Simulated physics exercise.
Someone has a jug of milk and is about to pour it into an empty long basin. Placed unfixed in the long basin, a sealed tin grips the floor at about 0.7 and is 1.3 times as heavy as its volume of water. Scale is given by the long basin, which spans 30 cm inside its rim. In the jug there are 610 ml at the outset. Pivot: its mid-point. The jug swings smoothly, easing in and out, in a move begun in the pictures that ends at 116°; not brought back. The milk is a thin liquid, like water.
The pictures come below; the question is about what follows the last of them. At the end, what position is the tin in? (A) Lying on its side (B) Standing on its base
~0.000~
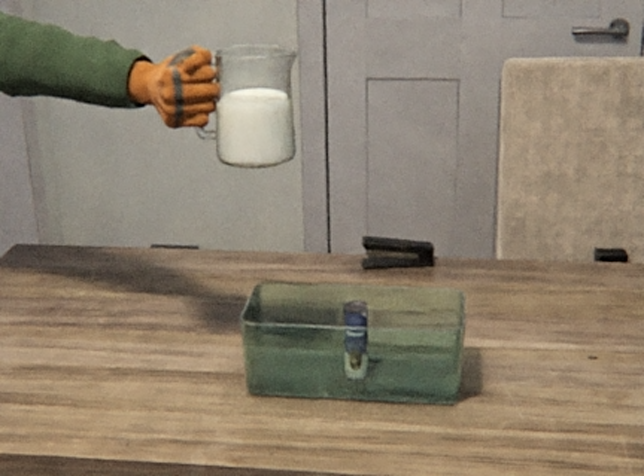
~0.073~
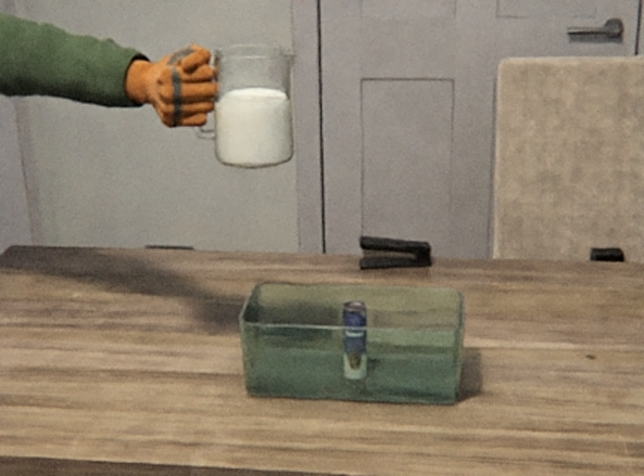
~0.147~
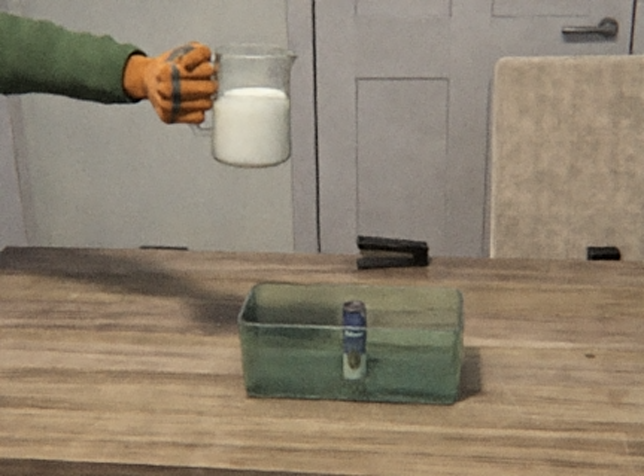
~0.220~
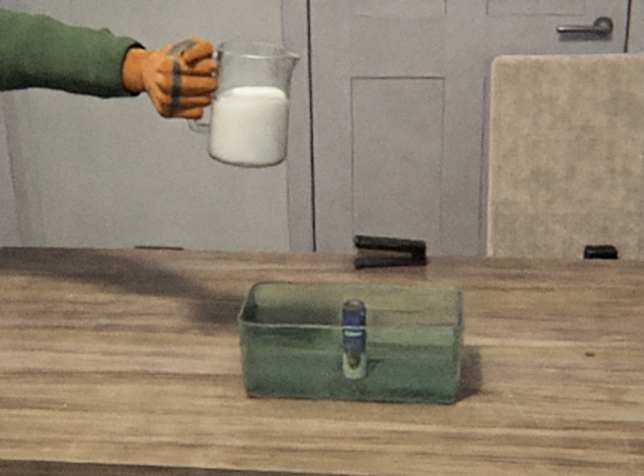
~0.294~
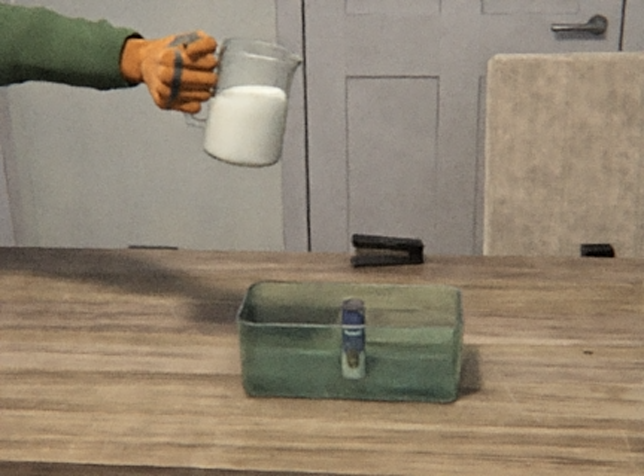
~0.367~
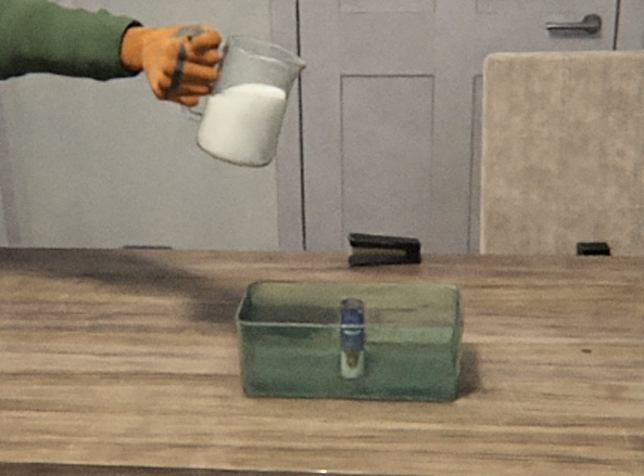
Answer: B.
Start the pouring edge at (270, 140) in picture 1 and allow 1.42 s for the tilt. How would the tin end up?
Then the tin comes down.
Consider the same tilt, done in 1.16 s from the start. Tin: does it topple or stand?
In that case the tin stays vertical.
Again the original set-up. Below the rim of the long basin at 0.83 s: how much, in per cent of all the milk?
At that time the basin holds about 0 per cent of the liquid.
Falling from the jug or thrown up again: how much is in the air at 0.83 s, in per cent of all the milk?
Around 5 in a hundred.
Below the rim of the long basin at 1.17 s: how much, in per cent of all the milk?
Some 26 per cent.
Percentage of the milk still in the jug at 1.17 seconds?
Roughly 36 percent remains.
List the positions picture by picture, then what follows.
The first picture shows tilt 0°; pouring edge (297, 53); surface from (220, 95) to (289, 96); the long basin's rim runs from (248, 303) to (464, 311); the tin's top is at (356, 309).
The second picture shows tilt 1°; pouring edge (296, 53); surface from (219, 96) to (288, 96).
The third picture shows tilt 3°; pouring edge (298, 54); surface from (218, 95) to (287, 96).
The fourth picture shows tilt 7°; pouring edge (300, 56); surface from (216, 94) to (288, 94).
The fifth picture shows tilt 12°; pouring edge (303, 60); surface from (215, 94) to (287, 94).
The sixth picture shows tilt 18°; pouring edge (307, 65); surface from (212, 95) to (287, 92).
Then, 0.83 s in, the tilt is 74° and 95 per cent is still to pour; the tin stands where it began.
Then, 1.17 s in, the tilt is 108° and 35 per cent is still to pour; the tin stands where it began.
Then, 1.53 s in, the tilt is 116° and 1 per cent is still to pour; the tin stands where it began.
Then, 1.92 s in, the tilt is 116° and 0 per cent is still to pour; the tin stands where it began.
Finally, the tin stands where it began.
